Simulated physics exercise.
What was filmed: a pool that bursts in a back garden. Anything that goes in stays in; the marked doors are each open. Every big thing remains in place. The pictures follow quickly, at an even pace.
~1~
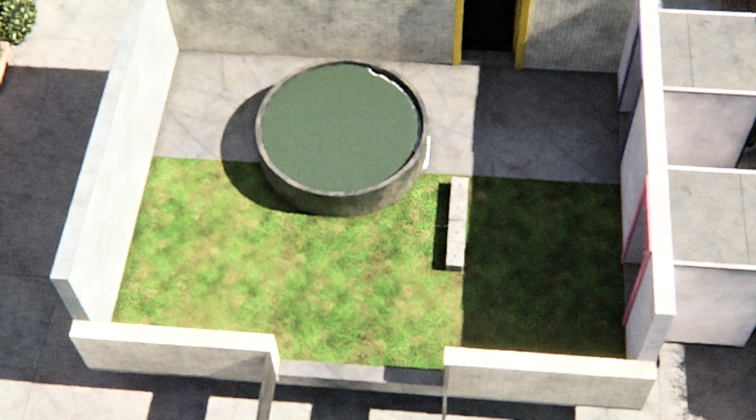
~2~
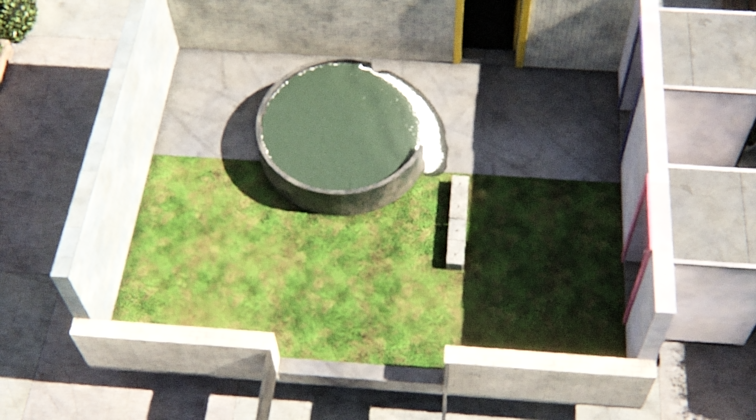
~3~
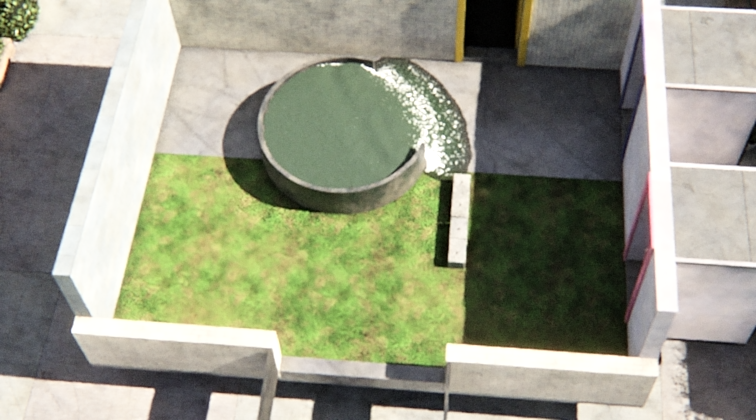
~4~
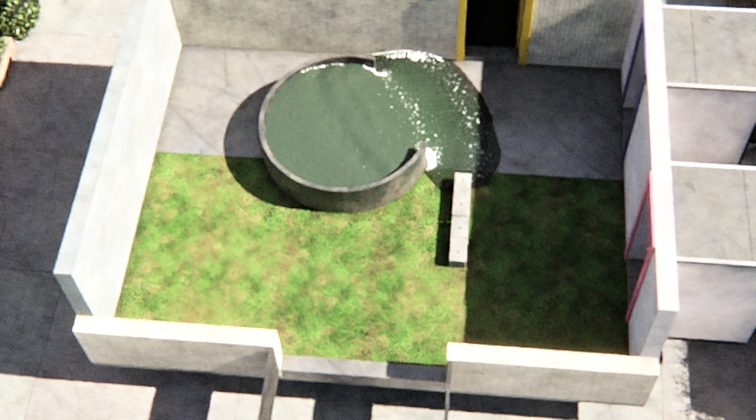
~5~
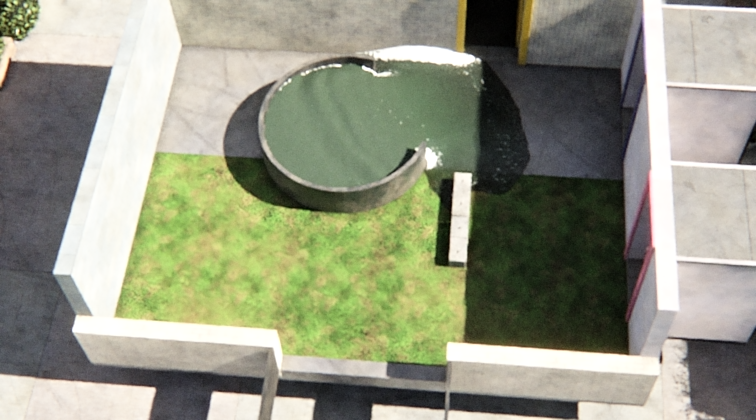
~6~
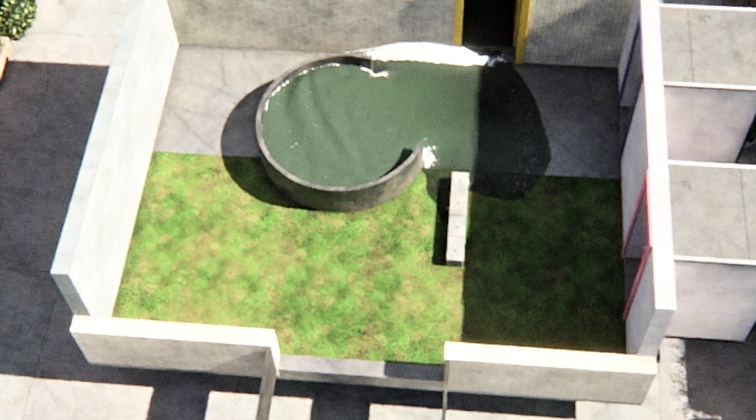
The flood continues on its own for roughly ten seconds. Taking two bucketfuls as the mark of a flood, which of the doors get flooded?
The pink door gets flooded, the blue door gets flooded, the yellow door gets flooded.
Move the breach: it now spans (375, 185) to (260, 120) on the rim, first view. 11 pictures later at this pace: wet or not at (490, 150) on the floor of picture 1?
There: Dry.
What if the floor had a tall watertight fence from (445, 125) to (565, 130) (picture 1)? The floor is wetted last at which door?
Last: The door marked pink.
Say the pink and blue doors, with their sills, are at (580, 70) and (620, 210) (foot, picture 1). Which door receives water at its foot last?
Result: The blue-painted one.
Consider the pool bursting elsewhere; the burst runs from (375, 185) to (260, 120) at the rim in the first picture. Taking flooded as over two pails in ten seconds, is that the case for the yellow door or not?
After that, yellow door falls short.
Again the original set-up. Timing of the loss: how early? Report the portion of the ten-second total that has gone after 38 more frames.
Approximately 75 in a hundred, I think.
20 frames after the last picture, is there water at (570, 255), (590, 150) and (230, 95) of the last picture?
Taking them as listed, they are waterlogged, waterlogged and waterlogged.
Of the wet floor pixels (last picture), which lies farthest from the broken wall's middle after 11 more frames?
The farthest wet spot is near (617, 232).
A moment on, water covers 25 % of the floor; the pink door not reached, the blue door wet at the sill, nothing in, the yellow door under two buckets in.
Next, water covers 30 % of the floor; the pink door not reached, the blue door over two buckets in, the yellow door over two buckets in.
Then, water covers 40 % of the floor; the pink door wet at the sill, nothing in, the blue door far over two buckets in, the yellow door over two buckets in.
Later, water covers 60 % of the floor; the pink door under two buckets in, the blue door far over two buckets in, the yellow door over two buckets in.
In the end, water covers 85 % of the floor; the pink door over two buckets in, the blue door far over two buckets in, the yellow door over two buckets in.
